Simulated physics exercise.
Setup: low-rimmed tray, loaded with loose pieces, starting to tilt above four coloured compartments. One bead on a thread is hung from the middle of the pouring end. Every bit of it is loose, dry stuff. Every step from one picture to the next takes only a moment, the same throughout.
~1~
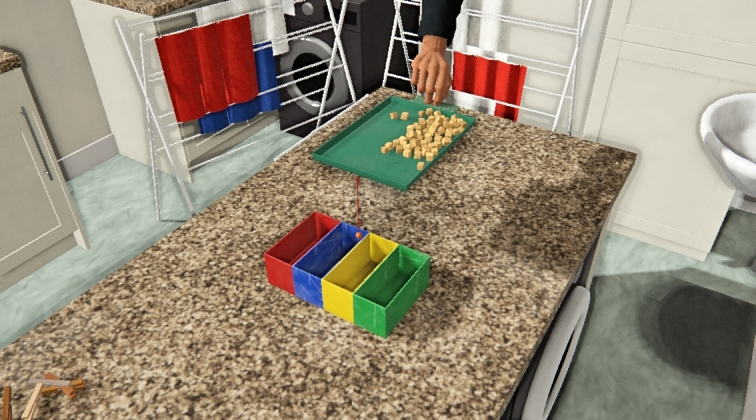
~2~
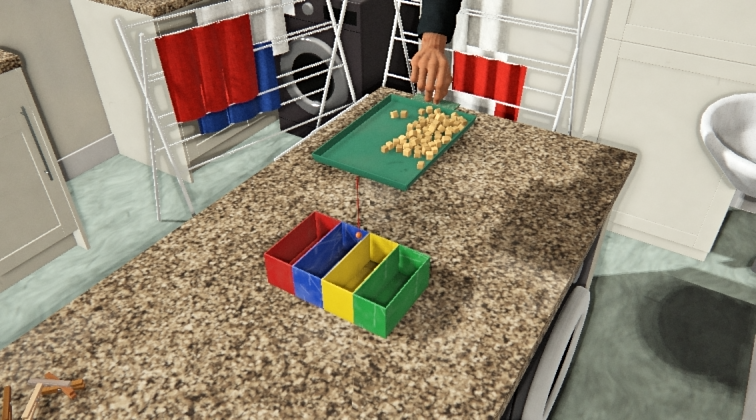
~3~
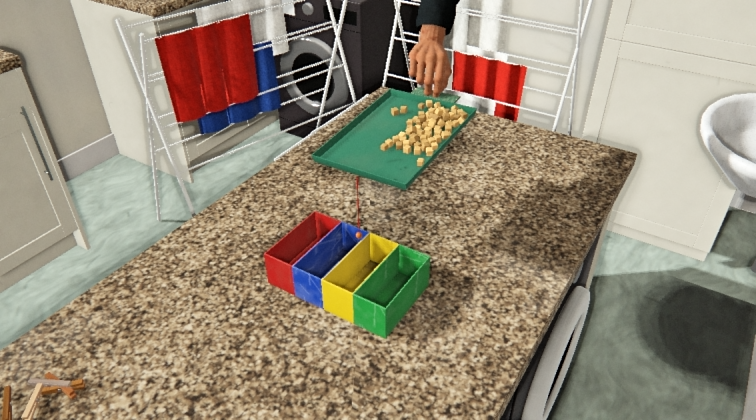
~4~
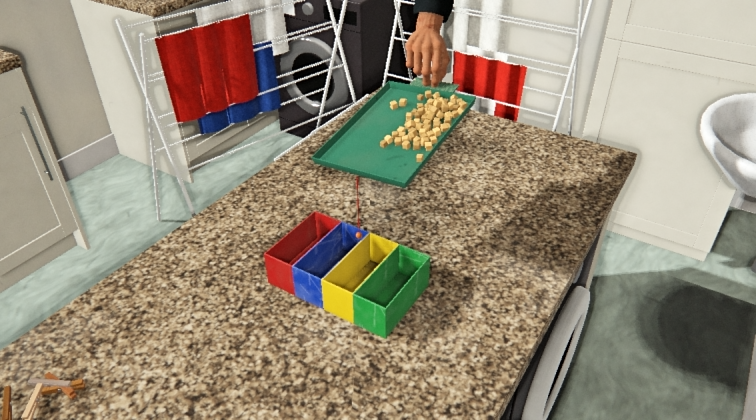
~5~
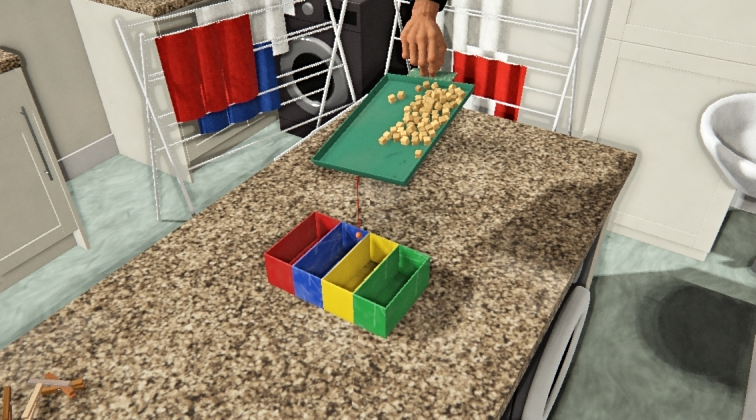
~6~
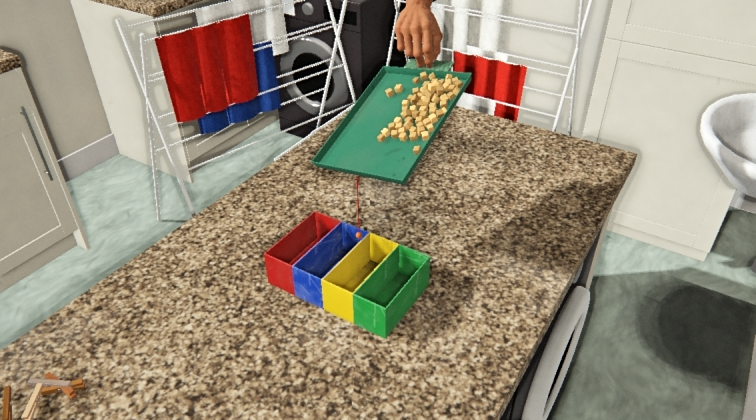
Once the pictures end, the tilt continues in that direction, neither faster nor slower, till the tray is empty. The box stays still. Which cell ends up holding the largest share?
Red.
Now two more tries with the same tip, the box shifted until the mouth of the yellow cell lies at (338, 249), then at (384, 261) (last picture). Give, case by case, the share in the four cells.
Close to 100 per cent, followed by close to 50 per cent.
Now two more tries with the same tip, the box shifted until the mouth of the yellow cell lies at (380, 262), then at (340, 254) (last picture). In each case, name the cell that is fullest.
Try 1 - red; try 2 - that blue cell.
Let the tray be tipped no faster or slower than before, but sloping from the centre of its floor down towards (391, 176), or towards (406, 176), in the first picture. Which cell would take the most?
Try 1 - green; try 2 - green.
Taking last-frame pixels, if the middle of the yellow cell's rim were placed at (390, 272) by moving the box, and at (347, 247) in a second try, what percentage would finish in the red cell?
Roughly 40% on the first try and 20% on the second.
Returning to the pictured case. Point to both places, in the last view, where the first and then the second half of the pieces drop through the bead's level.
(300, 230), then (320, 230).
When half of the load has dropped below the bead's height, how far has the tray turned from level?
Around 90°, give or take.
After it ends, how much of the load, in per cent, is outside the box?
Close to 10 per cent.
Soon after the last picture, tray tipped steeply; nearly all on the tray; a small part falling or outside the box.
A little later, tray tipped right over; about a third on the tray; about a third in the red cell; a small part in the blue cell; a stray few in the yellow cell; a small part falling or outside the box.
Later still, tray tipped past a quarter turn; about half in the red cell; about a third in the blue cell; a stray few in the yellow cell; a small part falling or outside the box.
At rest, tray tipped past a quarter turn; about half in the red cell; about a third in the blue cell; a stray few in the yellow cell; none in the green cell; a small part outside the box.
